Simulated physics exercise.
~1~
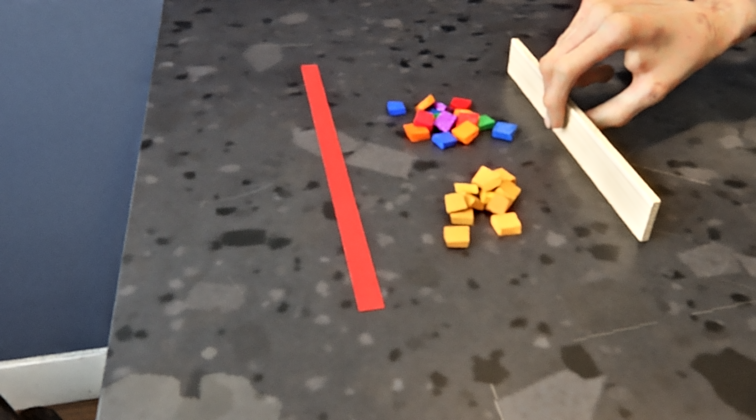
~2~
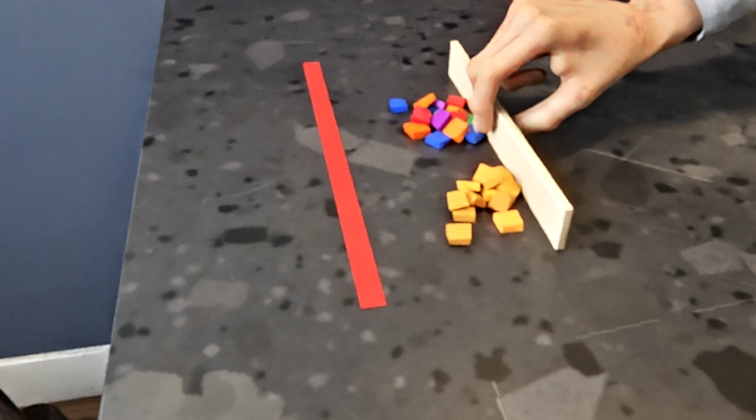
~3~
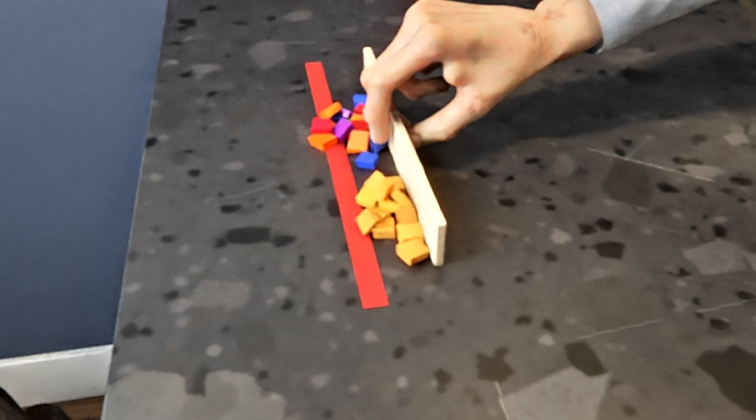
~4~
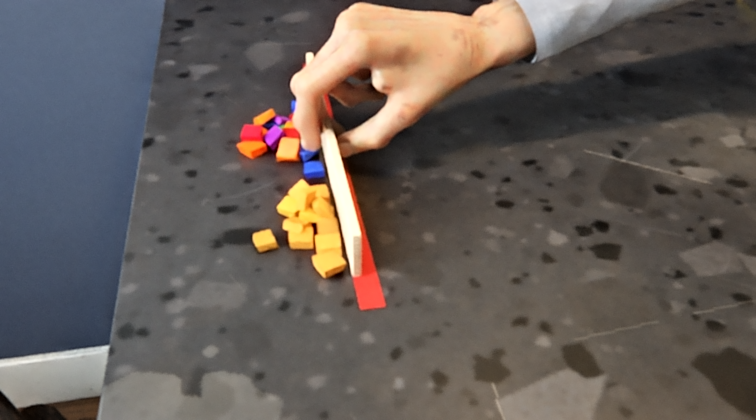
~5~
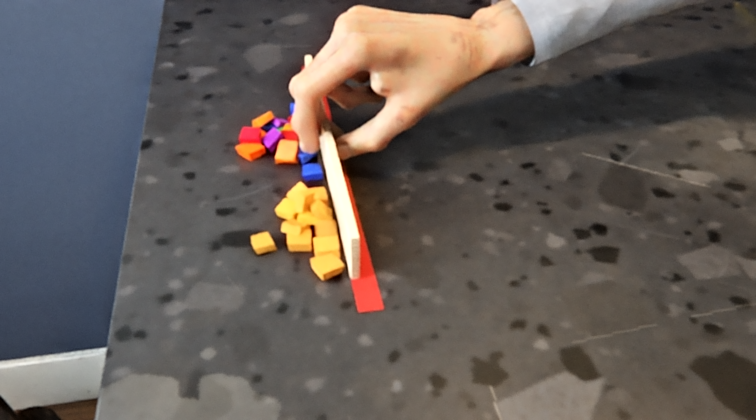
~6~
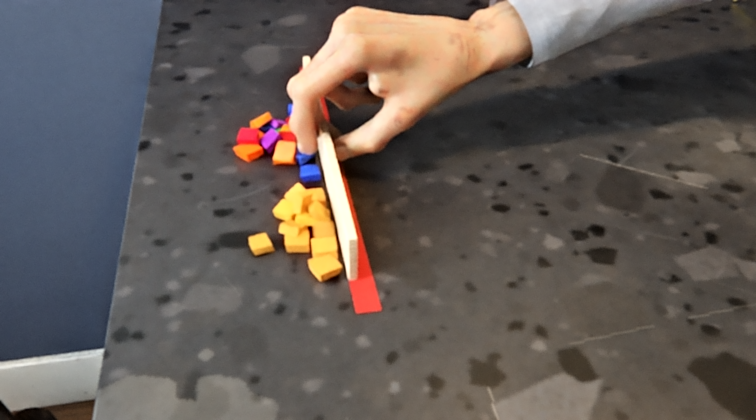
A hand pushes a pale strip of wood across a dark, speckled tabletop, seen from above at a slant with a slightly swaying view. To its left sit two small heaps of loose blocks, the nearer one yellow-orange and the farther one mixed red, blue, orange and purple, with a band of red tape beyond them. The strip slides left, meets both heaps and shoves them over the tape toward the table's left edge. It stops on the tape, and the hand stays there holding it. Both heaps come to rest on the table, short of the edge.
